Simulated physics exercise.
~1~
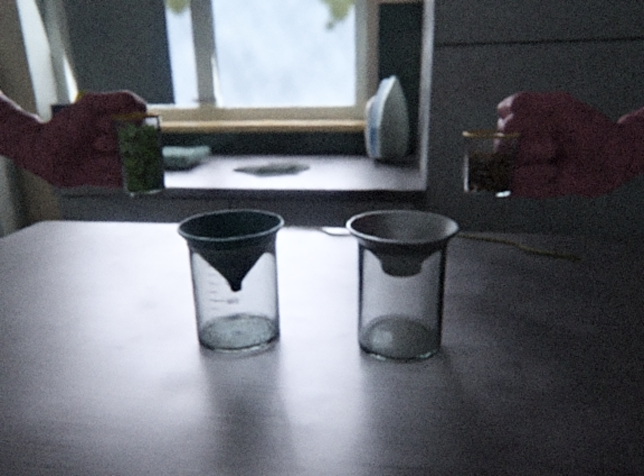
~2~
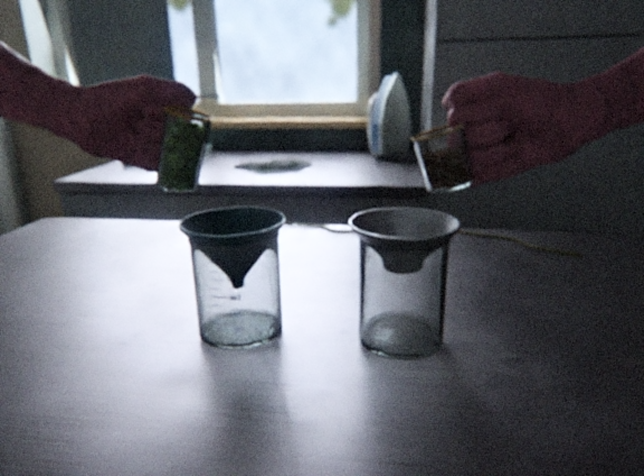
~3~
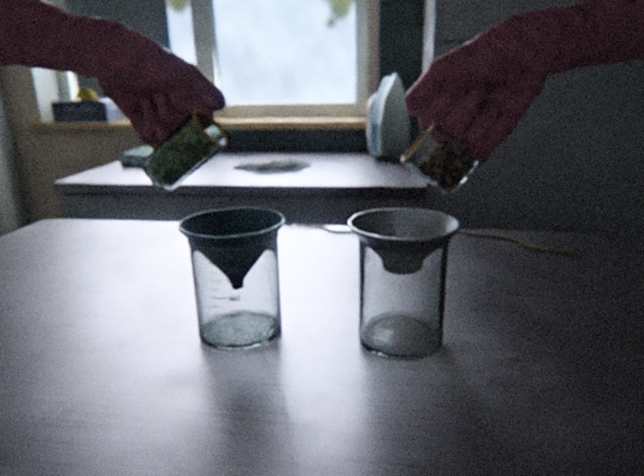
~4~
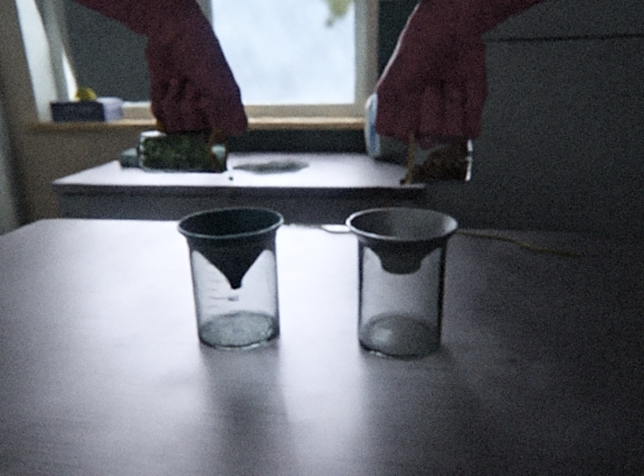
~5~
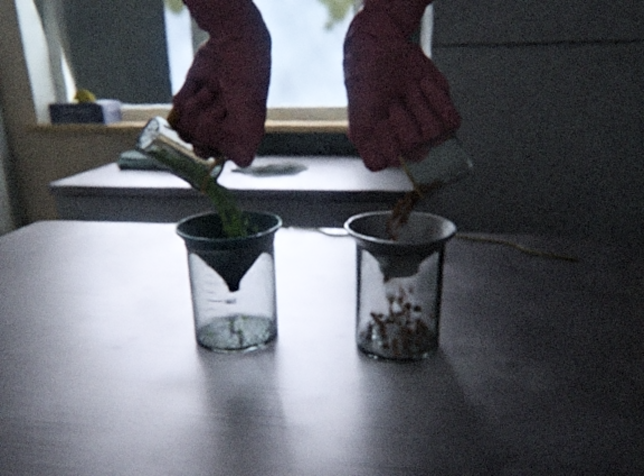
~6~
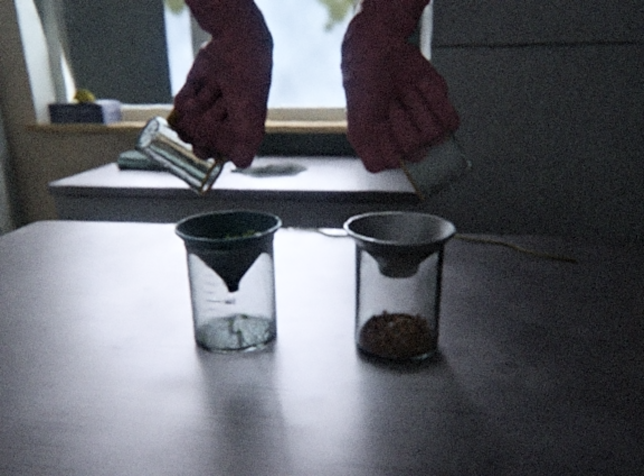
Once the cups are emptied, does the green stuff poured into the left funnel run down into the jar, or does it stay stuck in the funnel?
It stays stuck in the left funnel, with only a few bits reaching the jar, while the brown pieces on the right all drop through into their jar.
Two hands hold small glass cups above a pair of funnels standing in clear jars on a dark table, seen from the front in a dim room with a bright window and an iron behind. The left cup holds green bits and the right cup brown ones. The hands move inward and tip the cups further and further until both pour. Brown pieces drop through the grey funnel on the right and scatter into its jar, while the green ones gather in the dark left funnel. At the end both cups are empty, a brown heap lies in the right jar, and nearly all the green stays in its funnel.
